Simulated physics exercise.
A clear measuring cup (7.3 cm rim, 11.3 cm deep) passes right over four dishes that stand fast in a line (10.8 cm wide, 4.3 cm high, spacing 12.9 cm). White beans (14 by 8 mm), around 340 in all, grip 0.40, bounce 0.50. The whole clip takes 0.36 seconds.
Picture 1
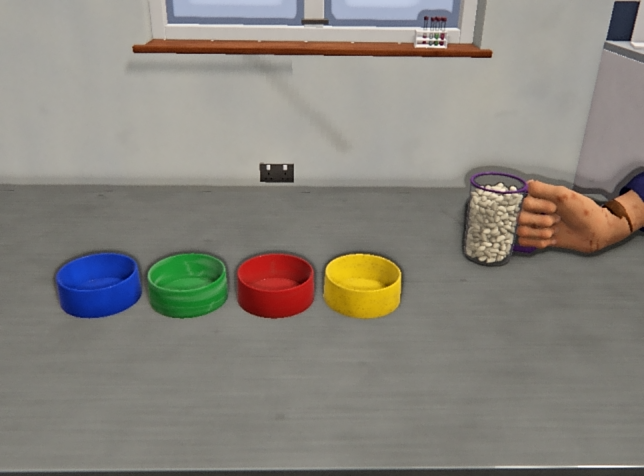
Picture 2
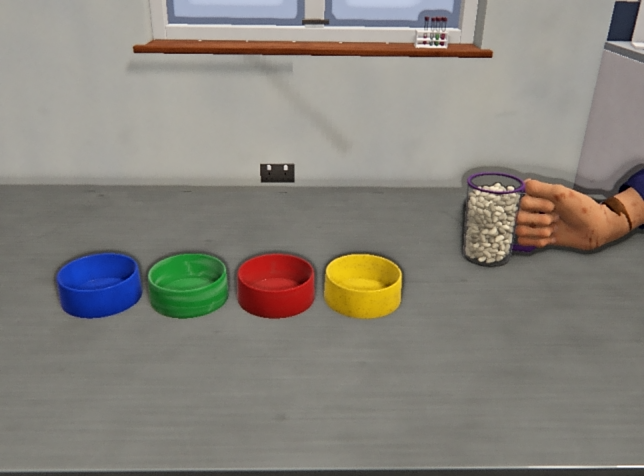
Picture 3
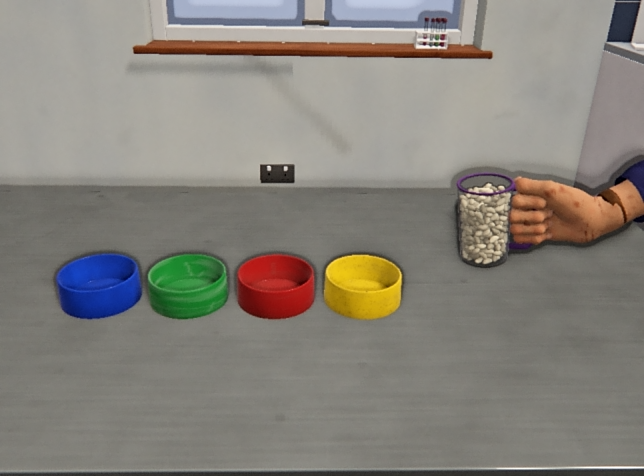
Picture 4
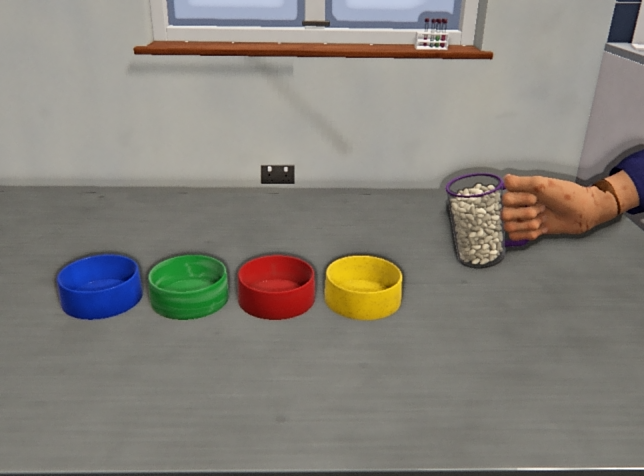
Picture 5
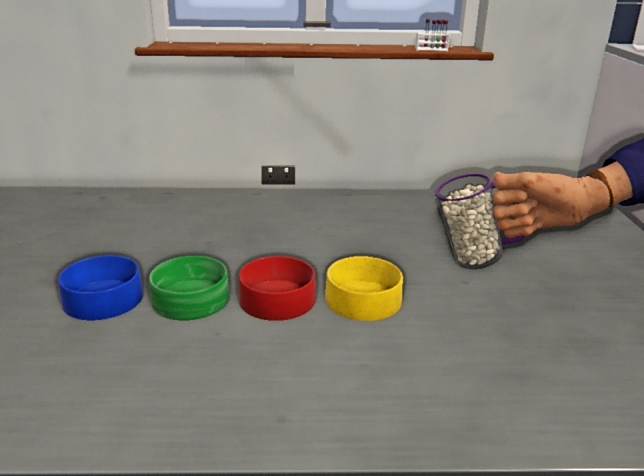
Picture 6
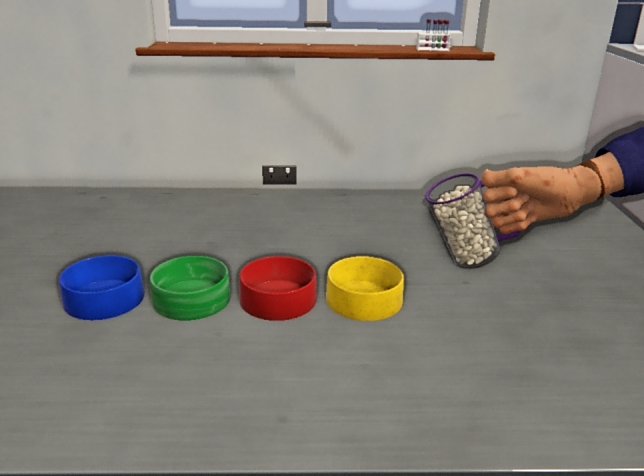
Hand holding a clear cup of white beans, shifting it slightly left and tilting it toward four colored dishes on a grey counter.
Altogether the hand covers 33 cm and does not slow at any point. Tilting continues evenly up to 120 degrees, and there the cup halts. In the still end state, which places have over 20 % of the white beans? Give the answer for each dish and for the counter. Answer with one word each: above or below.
Red above, blue below, green below, yellow below, counter below.
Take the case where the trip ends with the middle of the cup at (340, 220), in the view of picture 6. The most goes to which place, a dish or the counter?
The biggest share ends at red.
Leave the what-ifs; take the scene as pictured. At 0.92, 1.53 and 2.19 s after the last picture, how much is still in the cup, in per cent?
At the three moments: 90, 0 and 0 percent.
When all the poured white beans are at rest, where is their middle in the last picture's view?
Once everything settles, the centre is around (275, 286).
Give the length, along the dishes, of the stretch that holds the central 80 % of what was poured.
It spans about 9 centimetres along the dishes.
Then, 0.92 s after the last picture, tilt 103 degrees; cup holds 90 %.
Then, 1.53 s after the last picture, tilt 120 degrees; cup holds 0 %, red 85 %.
Then, 2.19 s after the last picture, tilt 120 degrees; cup holds 0 %, red 85 %.
In the end, red 85 %, blue 0 %, green 0 %, yellow 0 %, counter 10 %.
